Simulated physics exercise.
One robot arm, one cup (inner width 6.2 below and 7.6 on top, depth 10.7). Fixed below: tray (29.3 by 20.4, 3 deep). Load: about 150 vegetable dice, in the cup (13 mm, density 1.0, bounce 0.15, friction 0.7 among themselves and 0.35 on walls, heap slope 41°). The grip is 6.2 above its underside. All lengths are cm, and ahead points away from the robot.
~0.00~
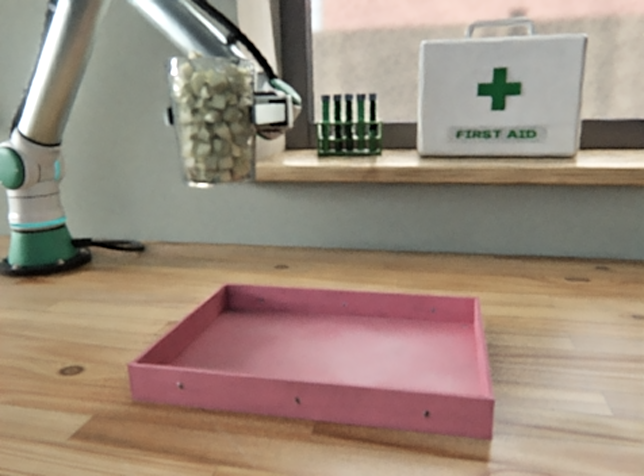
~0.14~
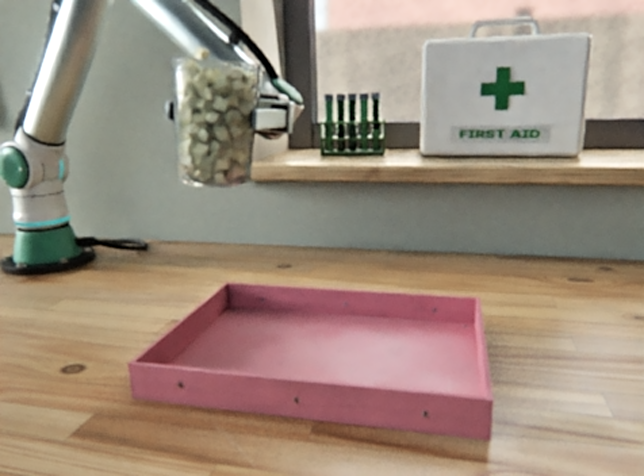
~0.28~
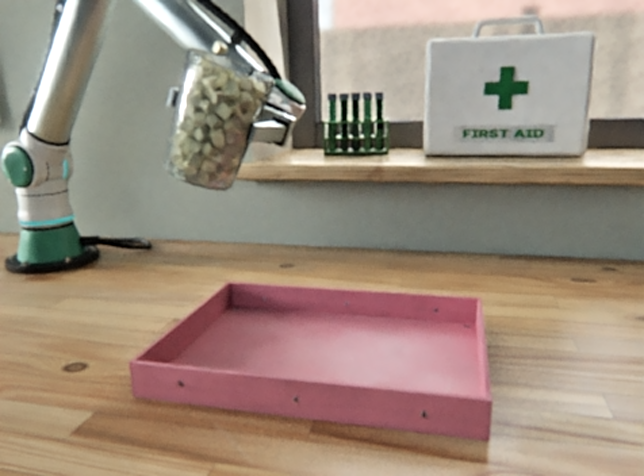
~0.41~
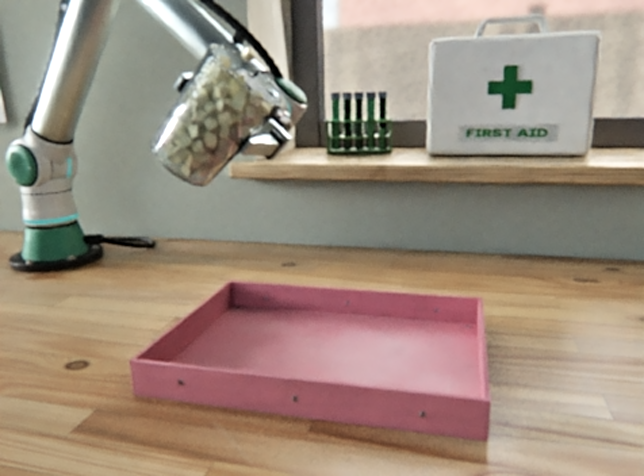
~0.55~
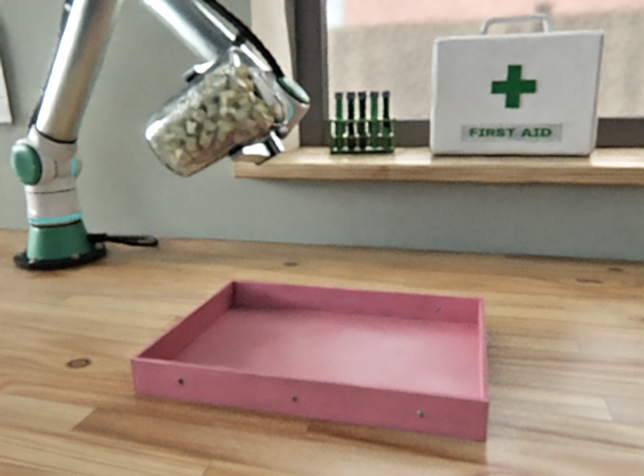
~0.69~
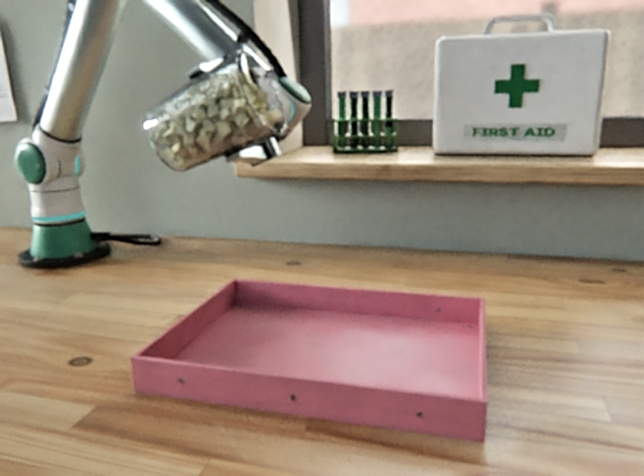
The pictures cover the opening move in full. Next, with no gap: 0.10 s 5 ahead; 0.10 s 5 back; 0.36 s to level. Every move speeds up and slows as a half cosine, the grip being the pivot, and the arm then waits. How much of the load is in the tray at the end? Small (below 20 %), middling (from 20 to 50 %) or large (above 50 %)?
Share in the tray: Middling (from 20 to 50 %).
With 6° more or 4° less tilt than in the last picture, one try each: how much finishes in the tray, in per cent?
About 50 and 30 per cent.
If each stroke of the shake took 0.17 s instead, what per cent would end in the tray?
It would be near 10 per cent.
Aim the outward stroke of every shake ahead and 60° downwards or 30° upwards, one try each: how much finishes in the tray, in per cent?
Some 5 and 75 per cent.
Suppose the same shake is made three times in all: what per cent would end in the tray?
In that case some 60 per cent.
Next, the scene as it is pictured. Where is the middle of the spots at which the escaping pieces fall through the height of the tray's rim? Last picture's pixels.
Near (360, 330).
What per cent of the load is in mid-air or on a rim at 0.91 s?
About 31 per cent.
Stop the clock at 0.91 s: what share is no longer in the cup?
Some 30 per cent.
After 0.91 s, tilted 66° forward, highest piece 26 above the table; 106 in the cup, 47 in flight or on a rim.
After 1.14 s, tilted 15° forward, highest piece 27 above the table; 92 in the cup, 58 in the tray, 2 on the table or floor, 1 in flight or on a rim.
After 1.45 s, level, highest piece 26 above the table; 92 in the cup, 59 in the tray, 2 on the table or floor.
After 2.50 s, level, highest piece 26 above the table; 92 in the cup, 59 in the tray, 2 on the table or floor.
At rest, 92 in the cup, 59 in the tray, 2 on the table or floor. That is 39 % in the tray.
